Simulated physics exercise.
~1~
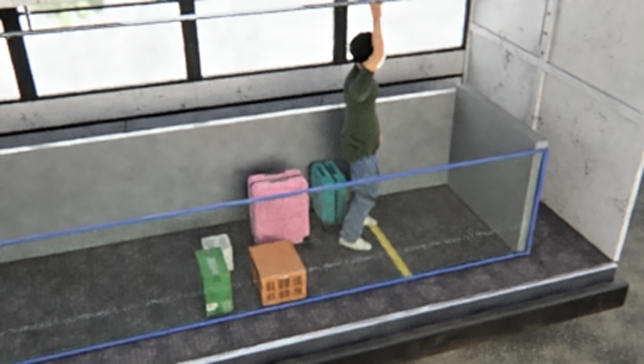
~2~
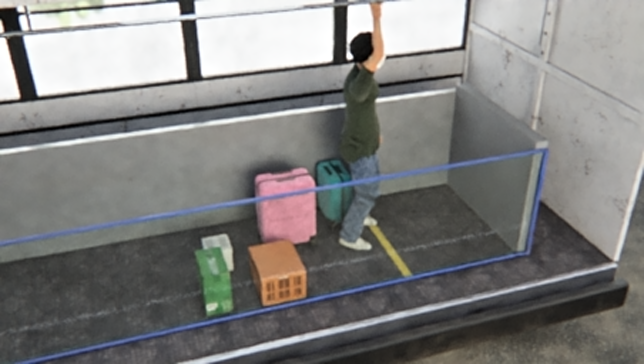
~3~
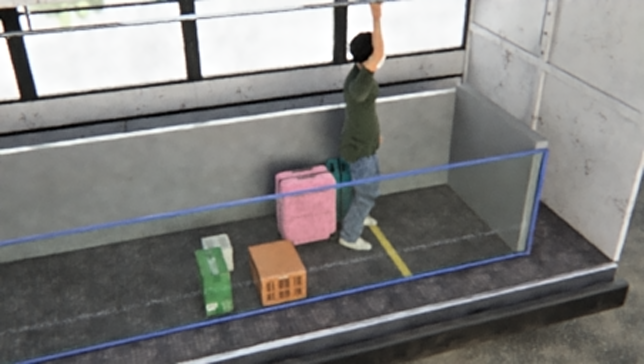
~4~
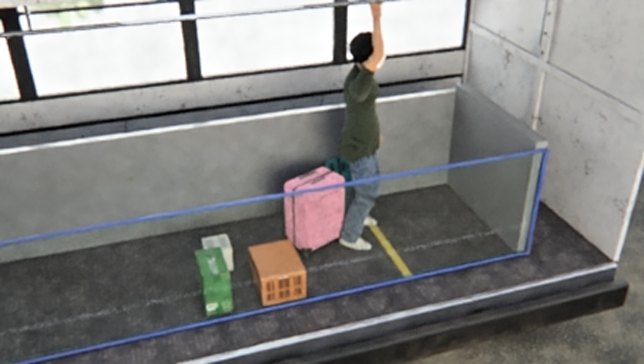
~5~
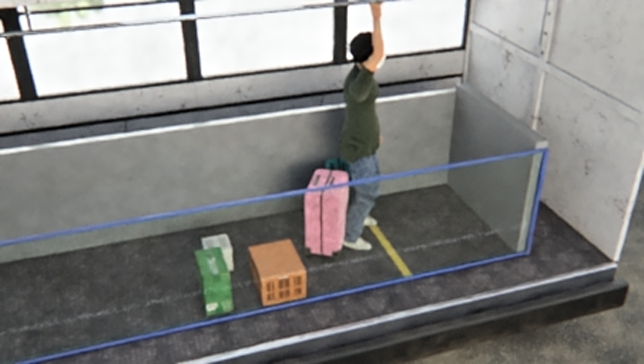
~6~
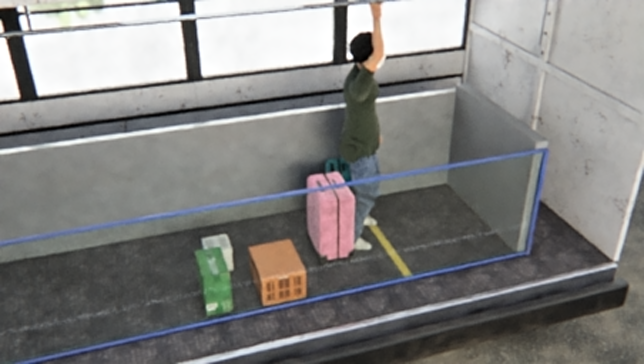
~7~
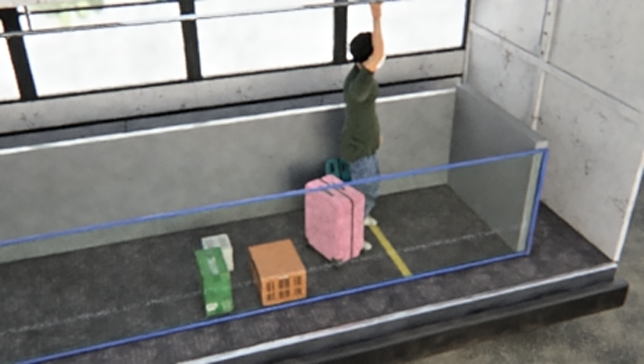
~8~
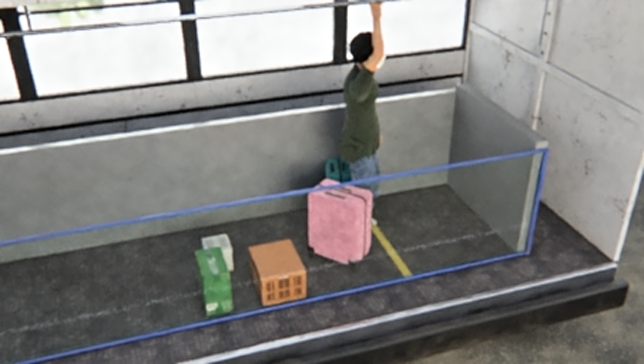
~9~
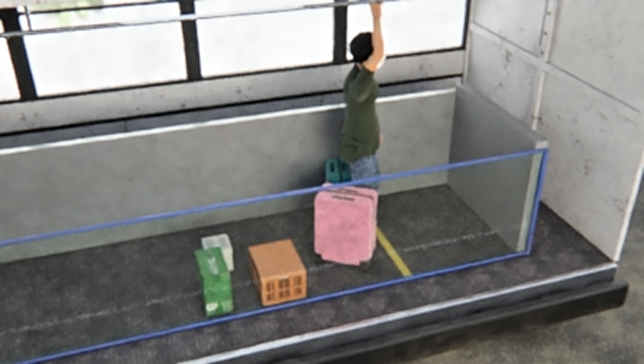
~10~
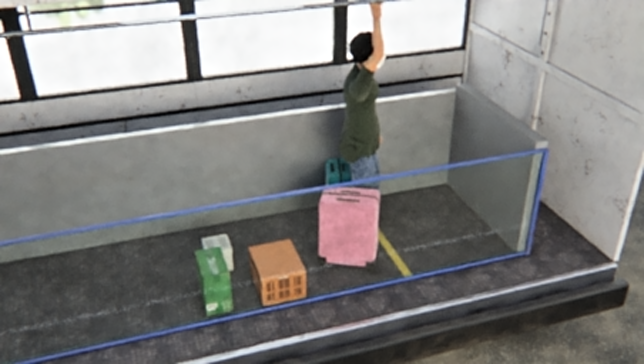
The clip opens on a person in a dark green top and jeans standing with one arm raised, beside a pink suitcase, a smaller teal case, an orange crate, a green carton and a white tub. The pink suitcase rolls right, and the teal case shifts slightly right towards the person's legs. The pink one then slides in front of the teal one, mostly hiding it. Still upright, it turns as it drifts right and nearer the viewer, passing before the person's legs. It ends upright just short of the yellow line, while the crate, carton and tub remain in place.
